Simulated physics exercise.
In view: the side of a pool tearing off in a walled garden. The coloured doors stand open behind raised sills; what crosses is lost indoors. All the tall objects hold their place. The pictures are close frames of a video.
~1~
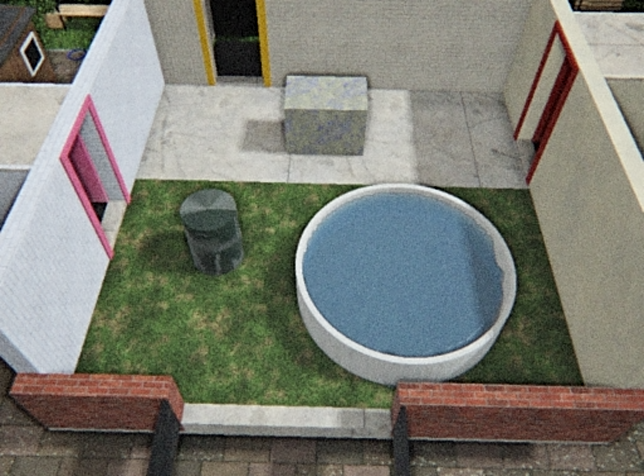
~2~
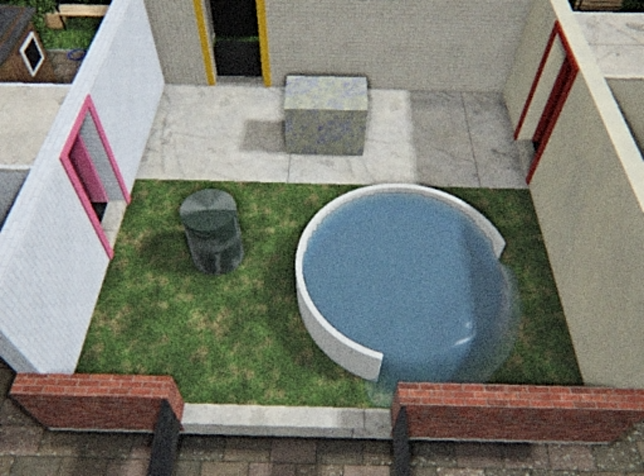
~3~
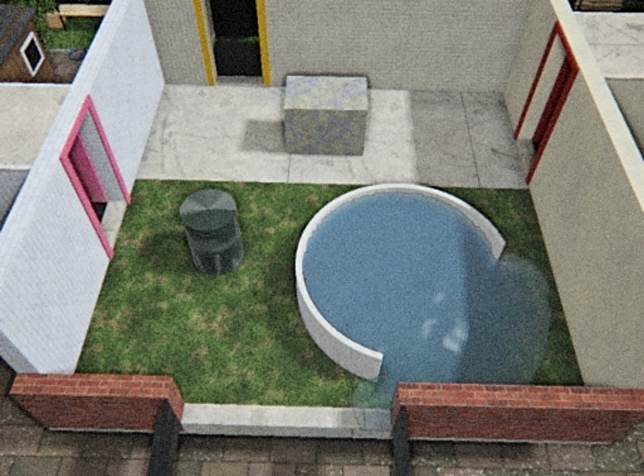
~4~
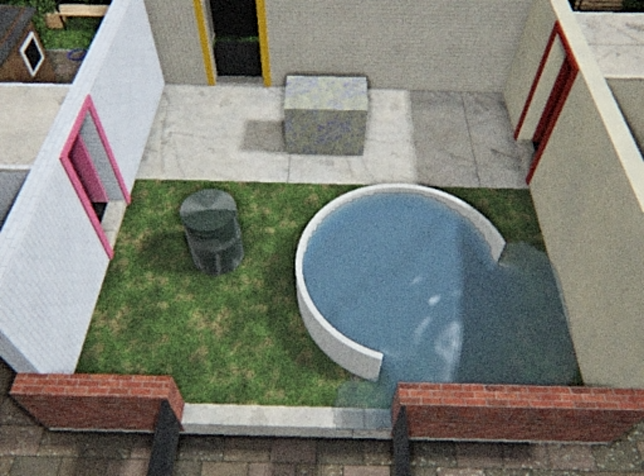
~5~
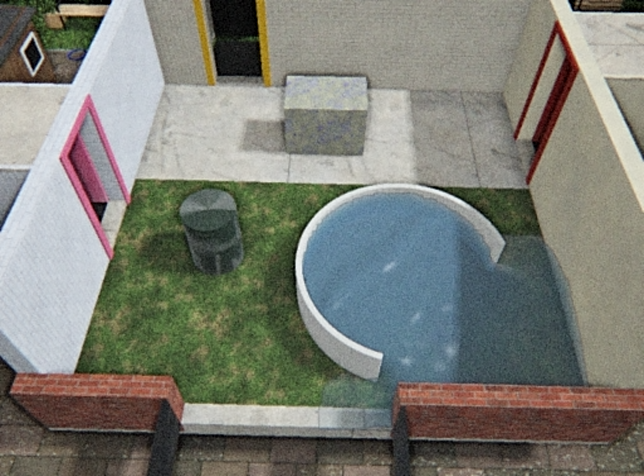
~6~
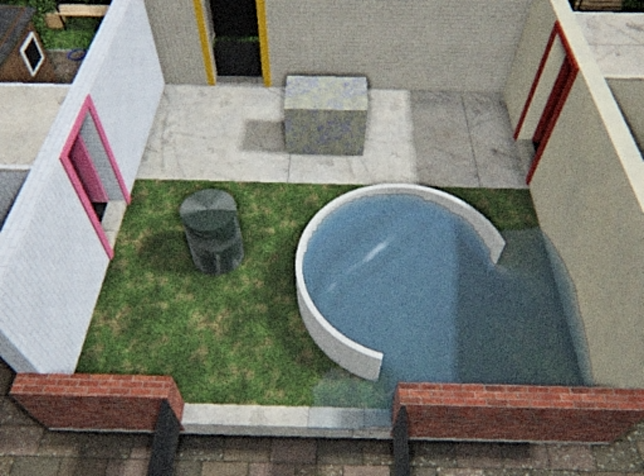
A round pool in a walled garden losing its front right side, water pouring out and spreading across grass to the right wall.
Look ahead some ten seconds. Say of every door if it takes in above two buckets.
One by one: The pink door stays under that; the yellow door stays under that; the red door takes more than that.
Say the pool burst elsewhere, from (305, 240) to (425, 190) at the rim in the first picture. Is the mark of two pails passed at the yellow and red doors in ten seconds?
My reading: Yellow floods; red lets more in.
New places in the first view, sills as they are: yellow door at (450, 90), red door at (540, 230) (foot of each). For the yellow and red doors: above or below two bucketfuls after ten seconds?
One by one: Yellow lets more in; red goes over.
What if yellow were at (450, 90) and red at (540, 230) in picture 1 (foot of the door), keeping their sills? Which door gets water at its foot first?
That is the red-painted one.
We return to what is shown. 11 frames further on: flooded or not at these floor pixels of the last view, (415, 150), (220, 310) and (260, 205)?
One after the other: No water, free of water, free of water.
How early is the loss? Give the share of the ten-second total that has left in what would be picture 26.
Near 45 in a hundred.
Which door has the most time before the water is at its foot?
Last comes the pink door.
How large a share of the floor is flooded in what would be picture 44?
About 70 per cent.
A moment on, water covers 15 % of the floor; the pink door not reached, the yellow door not reached, the red door not reached.
Next, water covers 25 % of the floor; the pink door not reached, the yellow door not reached, the red door wet at the sill, nothing in.
Then, water covers 45 % of the floor; the pink door not reached, the yellow door not reached, the red door under two buckets in.
Later, water covers 70 % of the floor; the pink door not reached, the yellow door wet at the sill, nothing in, the red door under two buckets in.
In the end, water covers 95 % of the floor; the pink door wet at the sill, nothing in, the yellow door under two buckets in, the red door over two buckets in.
